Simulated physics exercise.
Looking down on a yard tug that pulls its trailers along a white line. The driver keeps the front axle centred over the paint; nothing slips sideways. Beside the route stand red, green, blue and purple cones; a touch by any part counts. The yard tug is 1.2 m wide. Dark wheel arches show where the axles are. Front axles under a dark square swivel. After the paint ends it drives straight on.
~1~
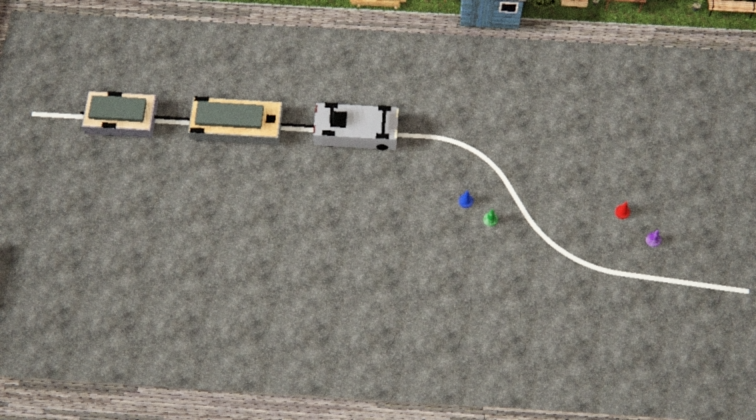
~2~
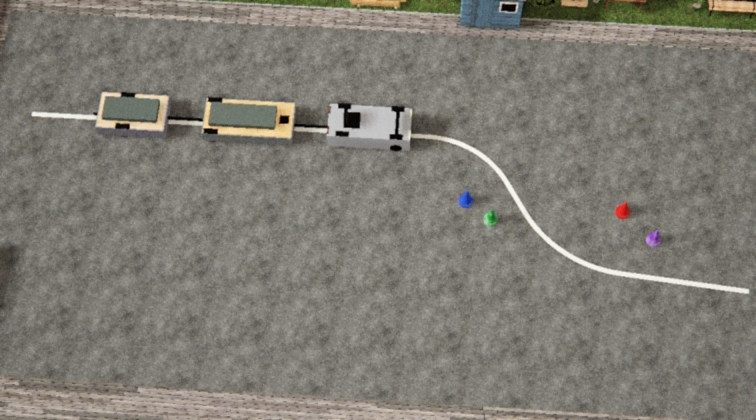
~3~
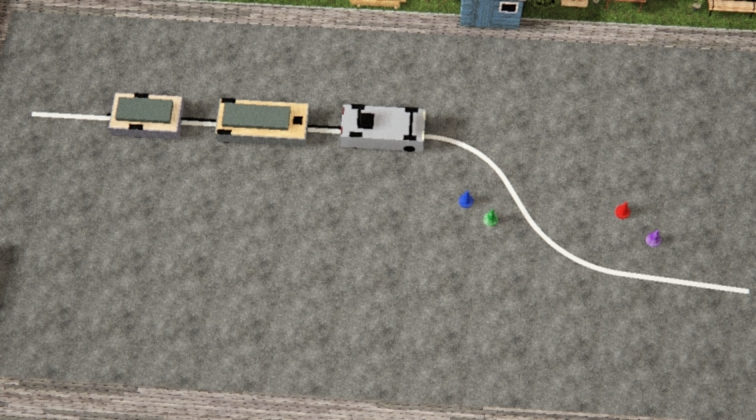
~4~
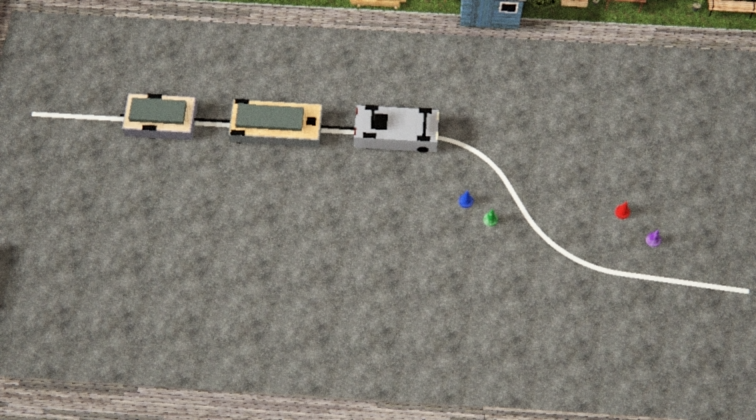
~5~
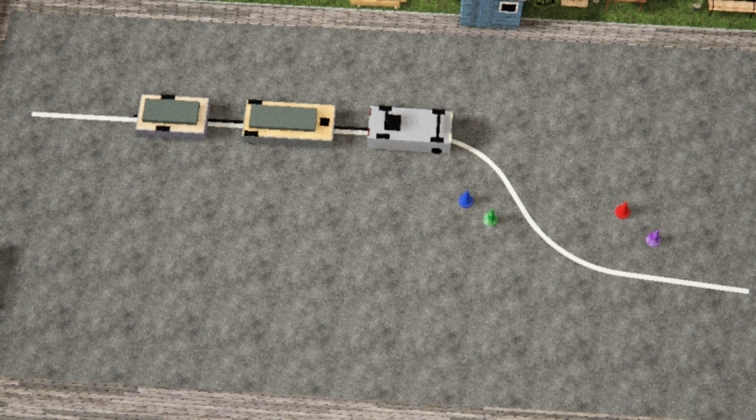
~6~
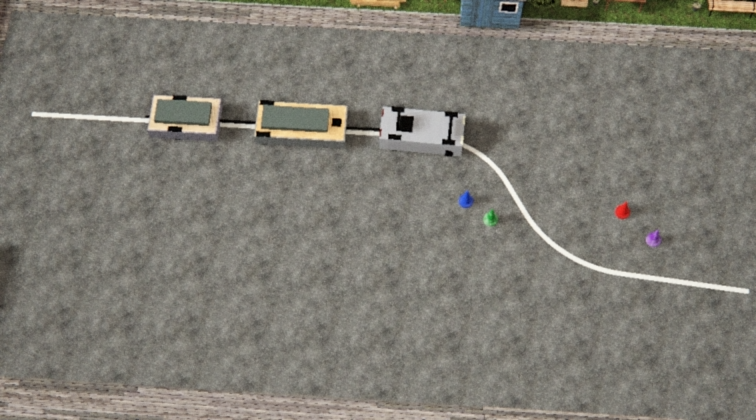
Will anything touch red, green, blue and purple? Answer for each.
The red one escapes; the green one gets struck; the blue one gets knocked; the purple one takes a hit.
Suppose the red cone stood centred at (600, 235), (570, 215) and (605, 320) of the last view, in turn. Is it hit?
First struck, second struck, third missed.
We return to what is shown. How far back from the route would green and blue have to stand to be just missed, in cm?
Green 20, blue 35.
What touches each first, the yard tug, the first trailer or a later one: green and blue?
Green: Trailer one, blue: The first trailer.
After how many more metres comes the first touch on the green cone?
About 7.0 m.
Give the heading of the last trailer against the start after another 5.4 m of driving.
Some 5°.
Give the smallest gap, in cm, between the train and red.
To spare: Red 50.
After another 6.4 m, the last axle is at (354, 128) of the last picture, 15 cm off the line; the first trailer has hit blue.
After another 7.0 m, the last axle is at (370, 132) of the last picture, 30 cm off the line; the first trailer has hit green.
After another 15.7 m, the last axle is at (607, 240) of the last picture, 75 cm off the line; the second trailer has hit purple.
After another 16.0 m, the last axle is at (617, 243) of the last picture, 75 cm off the line; red has been passed with 50 cm to spare.
After another 21.0 m, the last axle is out of the picture, 20 cm off the line; 3 of 4 struck in all.
